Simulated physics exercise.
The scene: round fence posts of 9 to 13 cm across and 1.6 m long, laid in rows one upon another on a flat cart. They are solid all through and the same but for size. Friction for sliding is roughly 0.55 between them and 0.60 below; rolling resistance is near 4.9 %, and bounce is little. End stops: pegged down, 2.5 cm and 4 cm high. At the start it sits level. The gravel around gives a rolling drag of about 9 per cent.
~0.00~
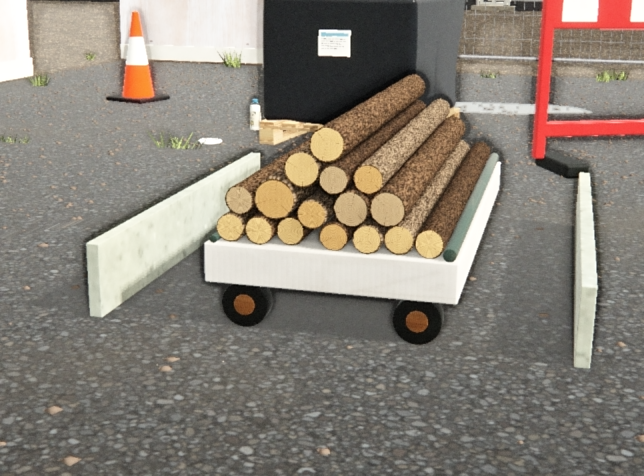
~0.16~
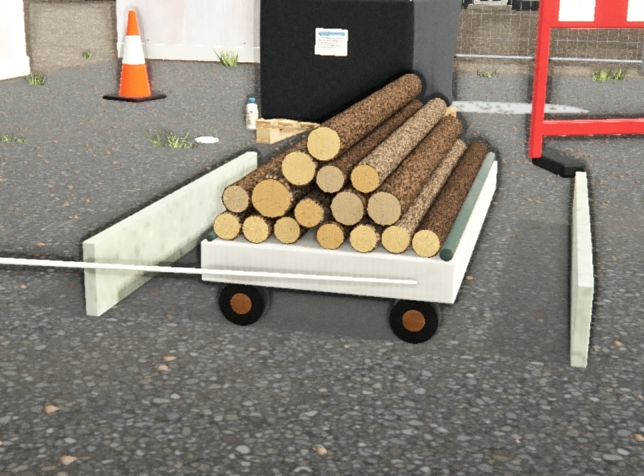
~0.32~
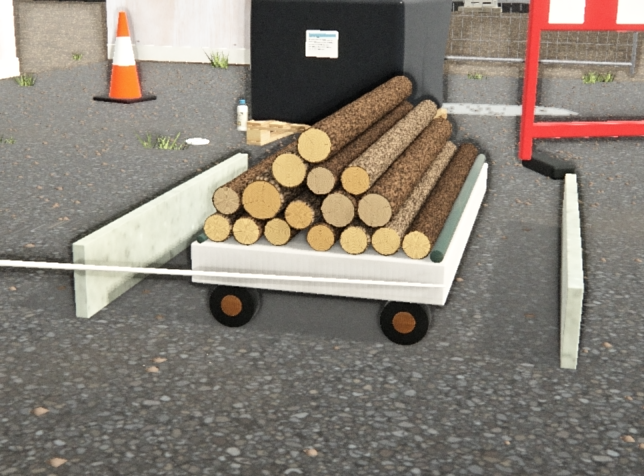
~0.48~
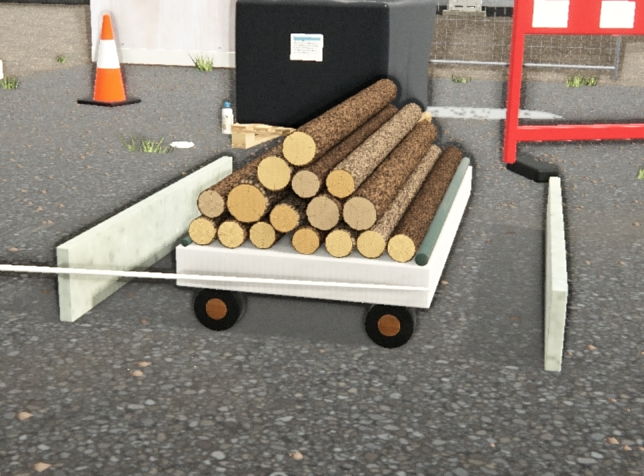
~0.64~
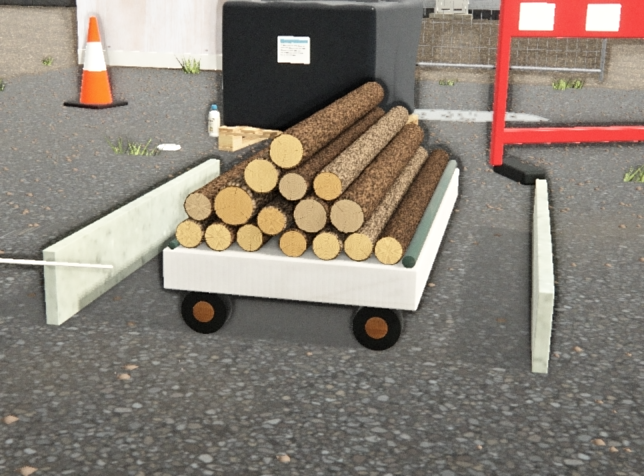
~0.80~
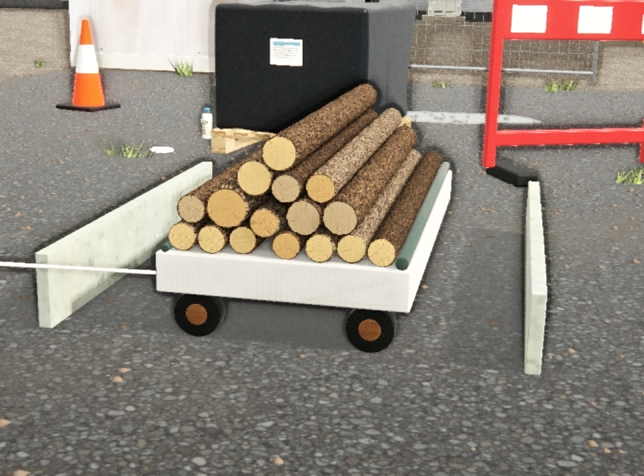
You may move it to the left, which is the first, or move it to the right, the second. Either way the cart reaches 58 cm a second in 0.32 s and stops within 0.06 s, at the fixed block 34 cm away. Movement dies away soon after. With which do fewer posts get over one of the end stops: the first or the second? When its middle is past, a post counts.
The second one.
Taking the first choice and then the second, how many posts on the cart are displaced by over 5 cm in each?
Result: First 4 / second 3.
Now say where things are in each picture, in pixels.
In the first frame, 16 posts, 7 on the base, highest (327, 145); left round bar (2.5 cm) (213, 235); right round bar (4 cm) (450, 249); blocks (95, 241) and (589, 284).
In the second frame, nothing has moved, the pointer shows the first choice, at the right end.
In the third frame, nothing has moved, the pointer shows the first choice, at the right end.
In the fourth frame, nothing has moved, the pointer shows the first choice, at the right end.
In the fifth frame, nothing has moved, the pointer shows the second choice, at the left end; bottom ones (189, 235) (218, 238) (250, 238) (293, 243) (327, 247) (358, 247) (389, 251).
In the sixth frame, nothing has moved, the pointer shows the second choice, at the left end.
First choice, 1.15 s in, cart 34 cm along; 2 now displaced over 5 cm; 1 over the left round bar; the one last seen at (191, 209) 13 cm left and 10 cm down (moves measured on the cart).
First choice, at rest by 3.5 s, 4 moved over 5 cm; 1 over the left round bar and 1 over the right round bar; the one last seen at (191, 209) rolled far off to the left; top of the pile 30 cm high, from 37 cm.
Second choice, 0.76 s in, cart 33 cm along; 0 now displaced over 5 cm; not one over the end stops; the one last seen at (279, 154) 1 cm right.
Second choice, at rest by 1.7 s, 3 moved over 5 cm; not one over the end stops; the one last seen at (279, 154) 14 cm right and 9 cm down; top of the pile 28 cm high, from 37 cm.
